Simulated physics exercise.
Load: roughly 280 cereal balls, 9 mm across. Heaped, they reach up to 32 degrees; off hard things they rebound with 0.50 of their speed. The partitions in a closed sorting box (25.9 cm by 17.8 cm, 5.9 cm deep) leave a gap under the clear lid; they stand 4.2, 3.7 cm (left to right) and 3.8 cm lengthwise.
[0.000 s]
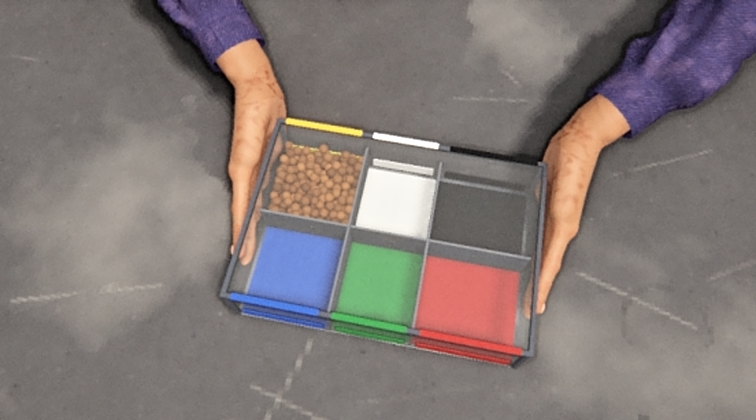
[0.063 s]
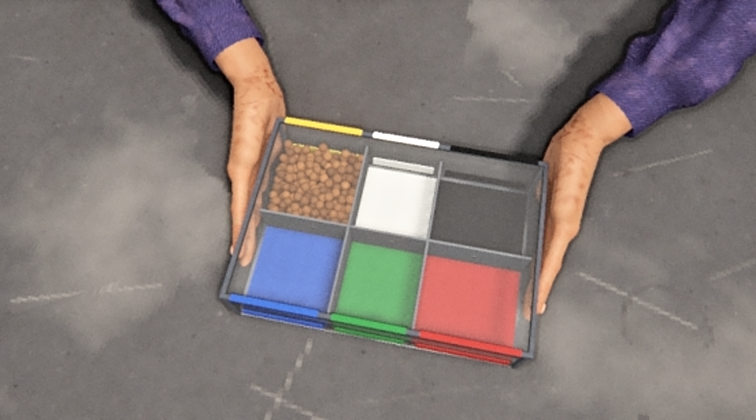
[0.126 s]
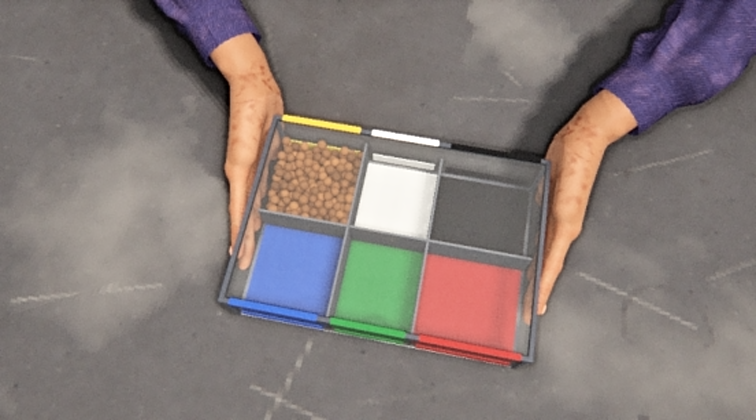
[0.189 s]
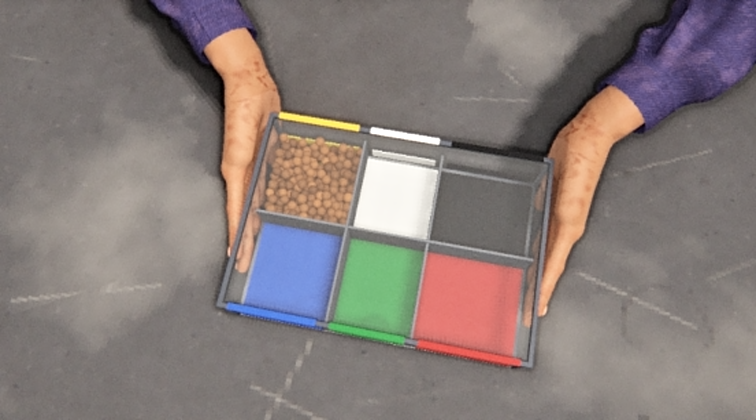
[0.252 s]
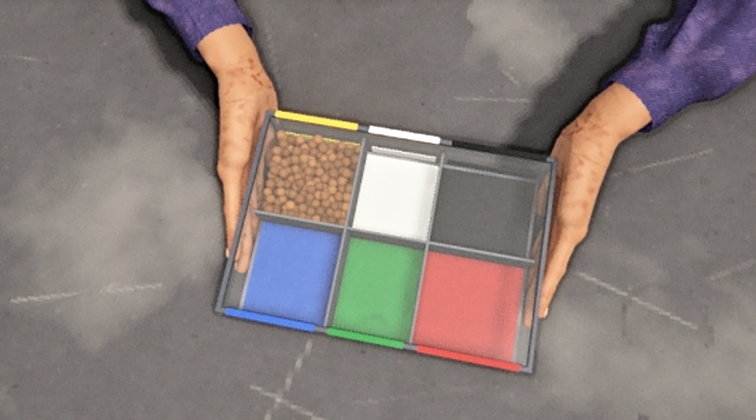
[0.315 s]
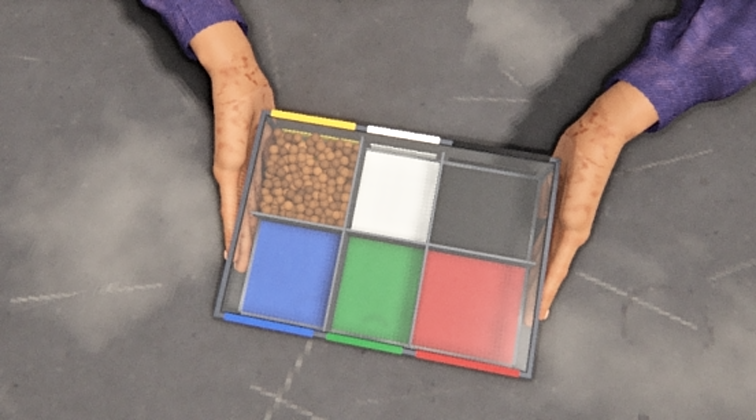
Two hands held a clear-lidded box with six colored compartments, brown balls filling the yellow one at the back left, and tilted it slightly toward its front left corner while the balls stayed in their section.
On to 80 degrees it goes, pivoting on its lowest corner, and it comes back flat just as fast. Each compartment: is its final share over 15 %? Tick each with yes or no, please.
Red compartment - no; blue compartment - yes; green compartment - no; yellow compartment - yes; white compartment - no; black compartment - no.
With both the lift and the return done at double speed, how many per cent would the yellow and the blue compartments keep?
Final share: Yellow 65 %, blue 30 %.
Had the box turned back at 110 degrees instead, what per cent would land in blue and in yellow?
In per cent, blue comes to 80 and yellow to 10.
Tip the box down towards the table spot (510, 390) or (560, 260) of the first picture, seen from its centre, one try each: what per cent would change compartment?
Roughly 30 % for the first direction, roughly 20 % for the second.
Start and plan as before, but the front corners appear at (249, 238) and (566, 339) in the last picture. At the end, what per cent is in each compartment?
By the end red holds 0%, blue holds 0%, green holds 0%, yellow holds 85%, white holds 5% and black holds 10%.
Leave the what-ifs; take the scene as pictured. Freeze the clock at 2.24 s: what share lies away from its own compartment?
Share: Approx. 45 %.
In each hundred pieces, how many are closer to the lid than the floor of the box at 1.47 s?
Roughly 40 per cent.
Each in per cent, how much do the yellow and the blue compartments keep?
The yellow compartment ends with 55 per cent, the blue one with 40 per cent.
Then, at 1.47 s, tilt 80 degrees; blue 20 %, yellow 80 %.
After 2.24 s, tilt 35 degrees; blue 40 %, green 5 %, yellow 55 %.
After 3.03 s, tilt 0 degrees; blue 40 %, green 5 %, yellow 55 %.
At rest (3.9 s), red 0 %, blue 40 %, green 5 %, yellow 55 %, white 0 %, black 0 %.
